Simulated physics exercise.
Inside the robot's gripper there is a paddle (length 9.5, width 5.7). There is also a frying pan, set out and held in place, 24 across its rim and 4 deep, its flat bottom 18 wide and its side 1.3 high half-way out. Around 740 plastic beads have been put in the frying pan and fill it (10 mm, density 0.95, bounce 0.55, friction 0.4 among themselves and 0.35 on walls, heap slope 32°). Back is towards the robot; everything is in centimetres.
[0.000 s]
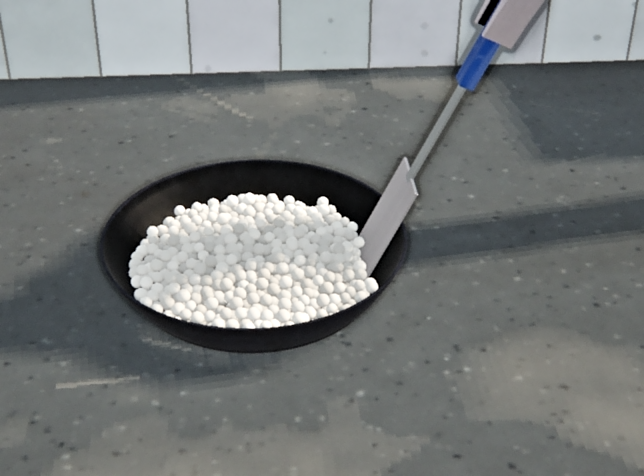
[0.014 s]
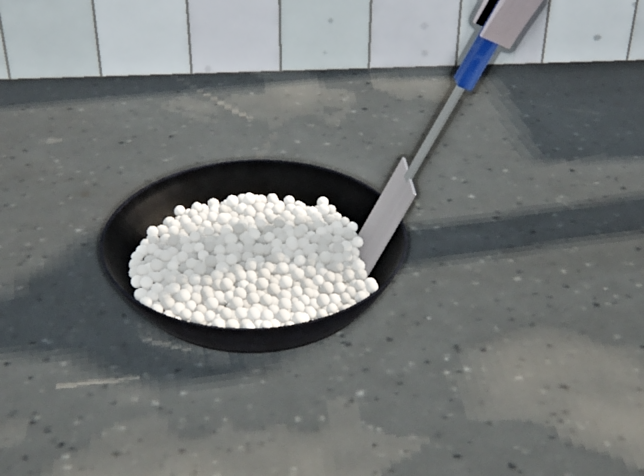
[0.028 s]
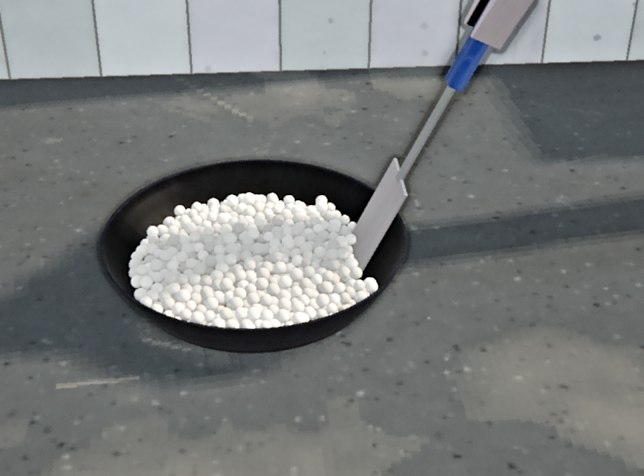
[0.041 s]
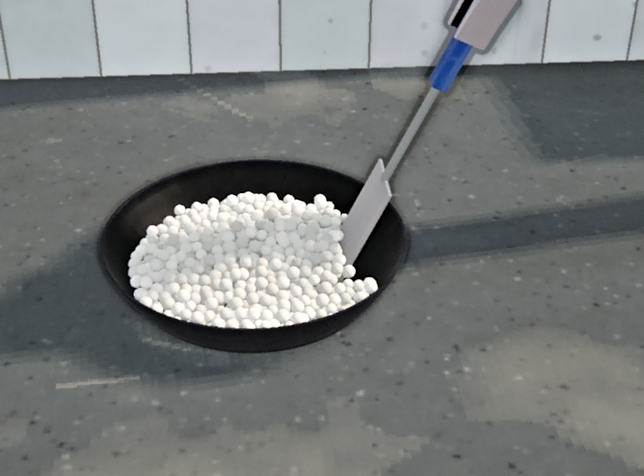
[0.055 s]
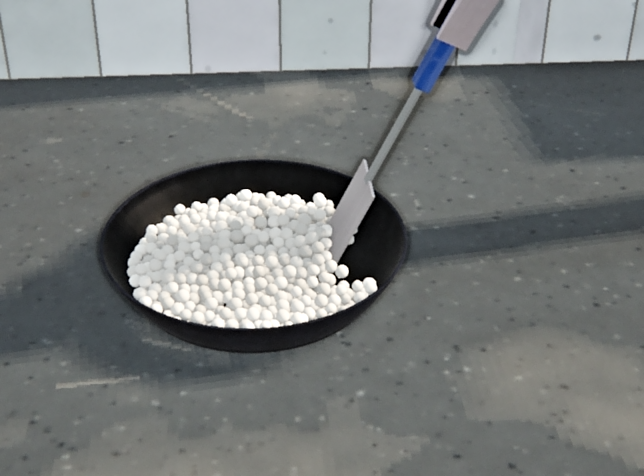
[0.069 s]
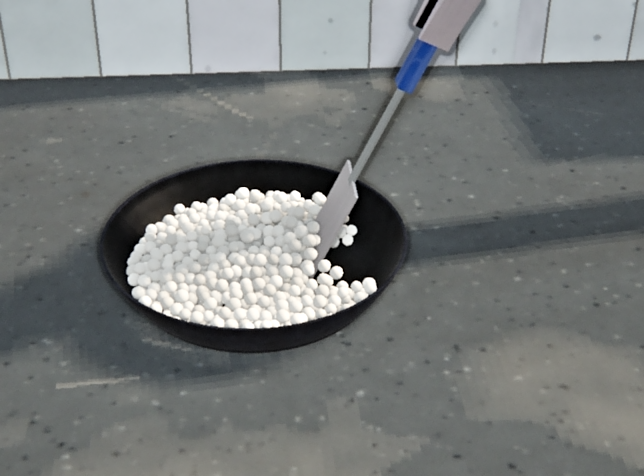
A speckled grey countertop with pale tiles along the back is seen from above at an angle by a still camera. A black frying pan holds a heap of small white beads, and a grey paddle with a blue section on its handle slants in from the upper right. The paddle rests briefly, then slides left through the beads, shifting some and leaving a few behind on its right.
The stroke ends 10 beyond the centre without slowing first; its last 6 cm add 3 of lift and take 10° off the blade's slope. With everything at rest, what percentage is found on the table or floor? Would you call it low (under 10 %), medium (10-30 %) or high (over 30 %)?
I would call it medium.
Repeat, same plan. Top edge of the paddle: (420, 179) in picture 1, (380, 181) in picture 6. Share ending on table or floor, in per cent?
Off the vessel, on the table or floor: Some 20 percent.
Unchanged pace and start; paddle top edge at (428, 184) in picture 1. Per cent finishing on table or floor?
About 20 per cent.
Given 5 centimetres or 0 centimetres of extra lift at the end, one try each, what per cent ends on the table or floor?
Close to 15 and 25 percent respectively.
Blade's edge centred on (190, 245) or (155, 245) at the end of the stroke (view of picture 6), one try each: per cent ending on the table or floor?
First try about 5 percent, second about 15 percent.
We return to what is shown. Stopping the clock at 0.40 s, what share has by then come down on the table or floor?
I'd put it at around 10 per cent.
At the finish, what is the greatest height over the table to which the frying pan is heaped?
Height at the end: Around 4.5 cm.
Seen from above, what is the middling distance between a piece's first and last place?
I'd put it at close to 2 centimetres.
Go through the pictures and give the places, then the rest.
The paddle top edge at (411, 175), sloping 65°; upper third of the load around (254, 256), from x 135 to 370, top at y 200; 741 in the frying pan, in the first frame.
The paddle top edge at (409, 175), sloping 65°; upper third of the load around (256, 256), from x 135 to 370, top at y 200, in the second frame.
The paddle top edge at (401, 176), sloping 65°; upper third of the load around (261, 252), from x 135 to 370, top at y 200, in the third frame.
The paddle top edge at (386, 177), sloping 65°; upper third of the load around (262, 250), from x 135 to 370, top at y 200, in the fourth frame.
The paddle top edge at (369, 178), sloping 65°; upper third of the load around (260, 248), from x 135 to 370, top at y 195, in the fifth frame.
The paddle top edge at (353, 178), sloping 65°; upper third of the load around (257, 246), from x 135 to 370, top at y 195; 741 in the frying pan, in the sixth frame.
After 0.12 s, sloping 65°, highest piece 7 above the table; 741 in the frying pan.
After 0.17 s, sloping 62°, highest piece 7 above the table; 741 in the frying pan.
After 0.40 s, sloping 55°, highest piece 10 above the table; 598 in the frying pan, 90 on the table or floor, 53 on the blade or in flight.
After 1.45 s, sloping 55°, highest piece 4 above the table; 598 in the frying pan, 143 on the table or floor.
In the end, 598 in the frying pan, 143 on the table or floor. That is 19 % on the table or floor.
